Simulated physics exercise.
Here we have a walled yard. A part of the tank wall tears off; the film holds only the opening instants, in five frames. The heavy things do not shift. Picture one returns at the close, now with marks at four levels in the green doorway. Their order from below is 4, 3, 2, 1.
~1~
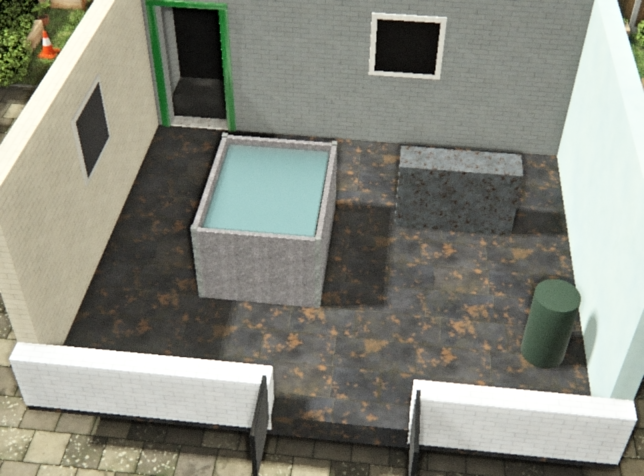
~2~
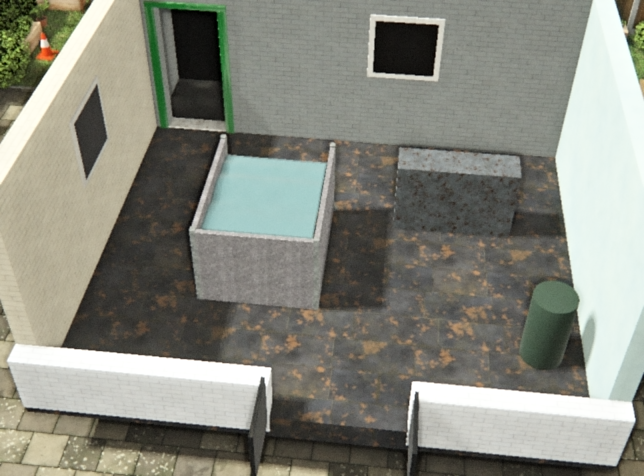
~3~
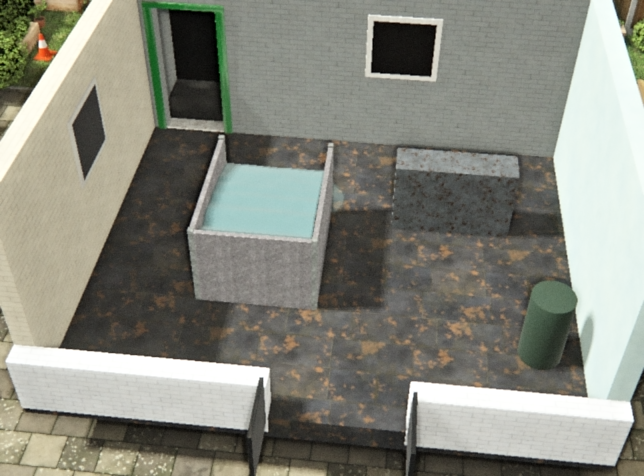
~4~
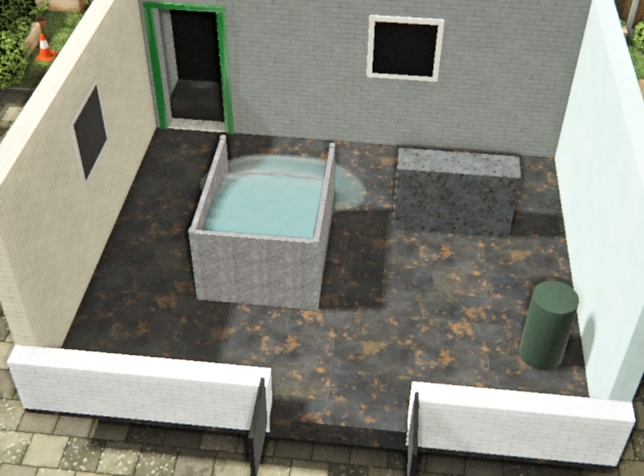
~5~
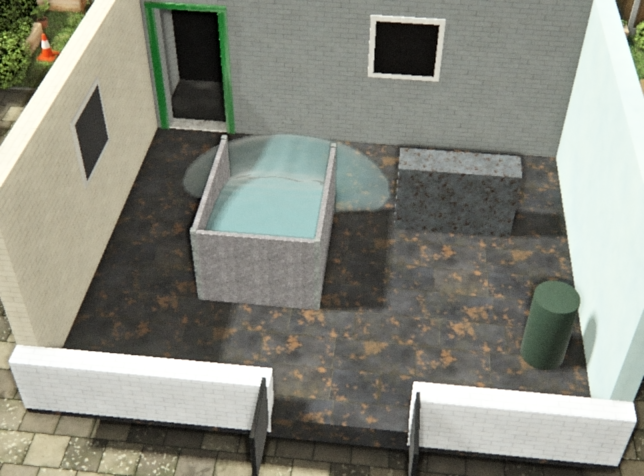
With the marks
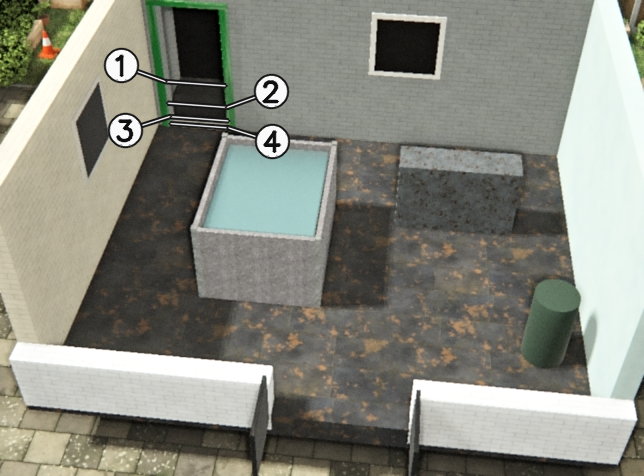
The far side of a raised stone tank vanished in a walled yard, and water poured out behind it, its level dropping a little as a shallow, rounded puddle spread across the dark ground.
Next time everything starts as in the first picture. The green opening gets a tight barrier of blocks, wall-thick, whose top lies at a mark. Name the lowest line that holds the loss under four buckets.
Take 2.
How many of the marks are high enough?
Two of the four.
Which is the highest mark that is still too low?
3 it is.
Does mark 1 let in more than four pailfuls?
No, not at all.
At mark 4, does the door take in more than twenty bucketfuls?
Yes, clearly.
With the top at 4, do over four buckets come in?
Yes.
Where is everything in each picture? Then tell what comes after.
Water in the tank at rest, its middle at (269, 189); foot of the green doorway at (199, 128); open gate at (343, 370).
Water covers 2 % of the ground, its front hidden from here.
Water covers 4 % of the ground, its front hidden from here.
Water covers 8 % of the ground, its front hidden from here.
Water covers 14 % of the ground and shows as far out as (329, 140).
On the marked copy, 1 at (195, 83); 2 at (197, 105); 3 at (198, 118); 4 at (199, 125); from the bottom up 4, 3, 2, 1.
If 1 is chosen, nothing gets over.
If 2 is chosen, a bucket or two gets in.
If 3 is chosen, about 14 bucketfuls get in.
If 4 is chosen, dozens of bucketfuls pour in.
